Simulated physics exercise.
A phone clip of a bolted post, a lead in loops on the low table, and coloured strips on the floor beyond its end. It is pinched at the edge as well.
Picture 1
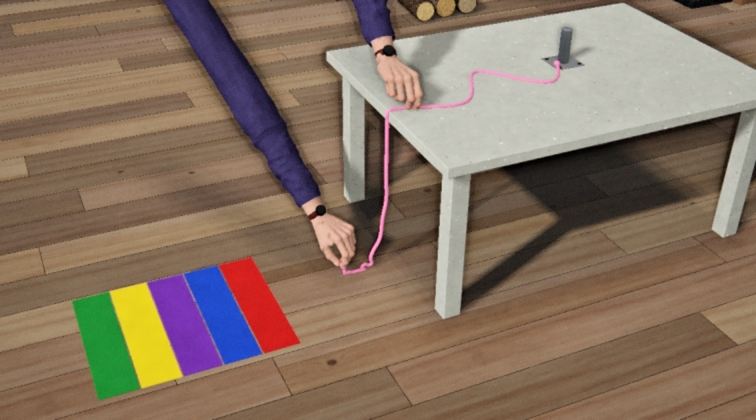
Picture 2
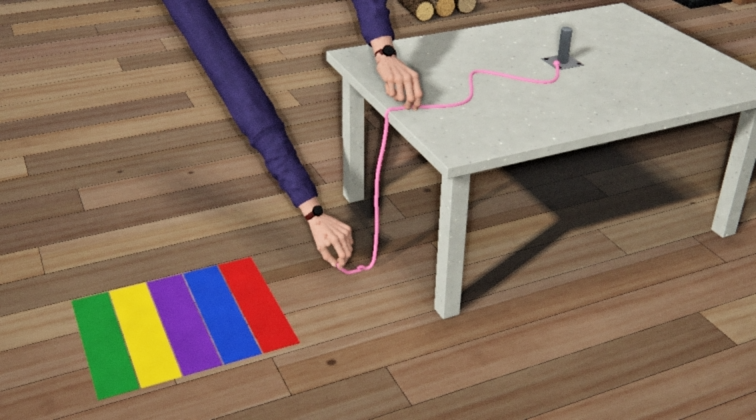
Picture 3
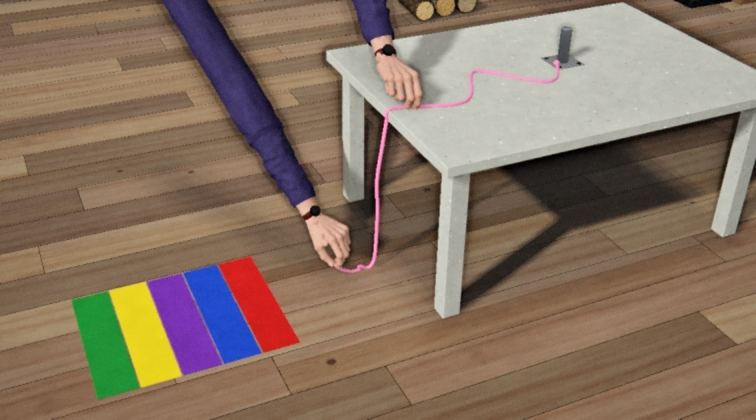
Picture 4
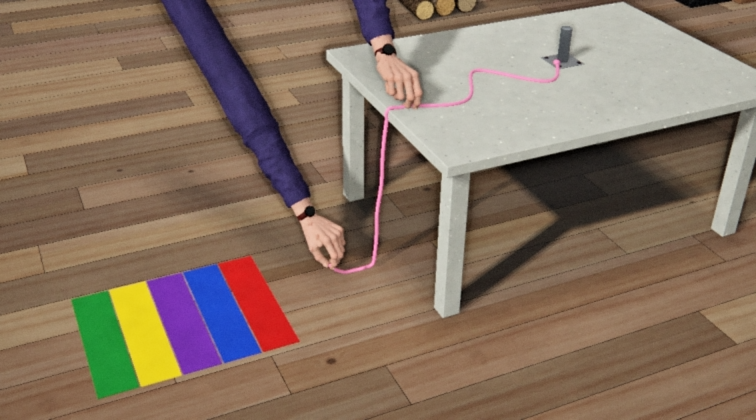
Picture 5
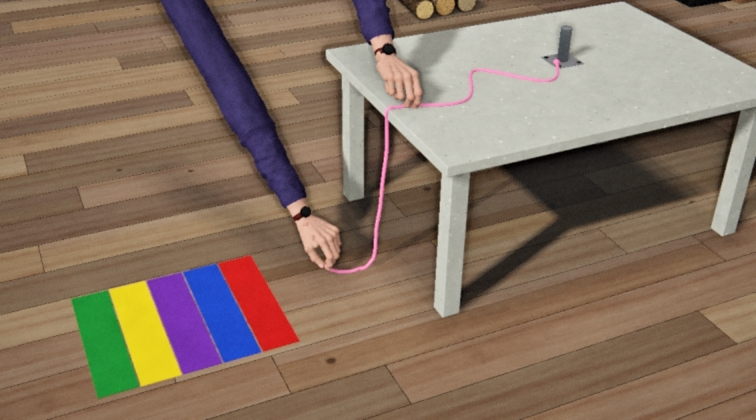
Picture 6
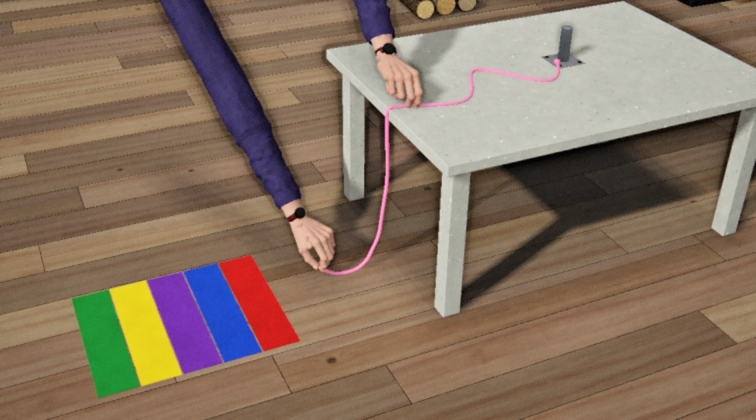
On a wooden floor beside a low table, one hand slowly drawing a pink cord's end left while another pinches it above.
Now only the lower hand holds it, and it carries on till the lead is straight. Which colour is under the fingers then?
Over yellow.
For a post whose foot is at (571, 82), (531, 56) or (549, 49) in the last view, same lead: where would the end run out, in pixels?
Near (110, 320), (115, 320) and (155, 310).
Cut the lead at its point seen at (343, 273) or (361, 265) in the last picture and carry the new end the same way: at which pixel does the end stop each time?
About (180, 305) and (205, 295).
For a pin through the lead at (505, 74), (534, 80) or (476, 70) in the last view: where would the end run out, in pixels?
Near (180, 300), (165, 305) and (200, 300).
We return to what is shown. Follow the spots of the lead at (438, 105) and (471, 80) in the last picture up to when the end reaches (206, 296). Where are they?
About (379, 129), and the other about (439, 96).
Soon after, end near (207, 296); over blue.
Then, end near (164, 307); over purple.
At full stretch, end near (139, 313); over yellow. The end stops over the yellow strip.
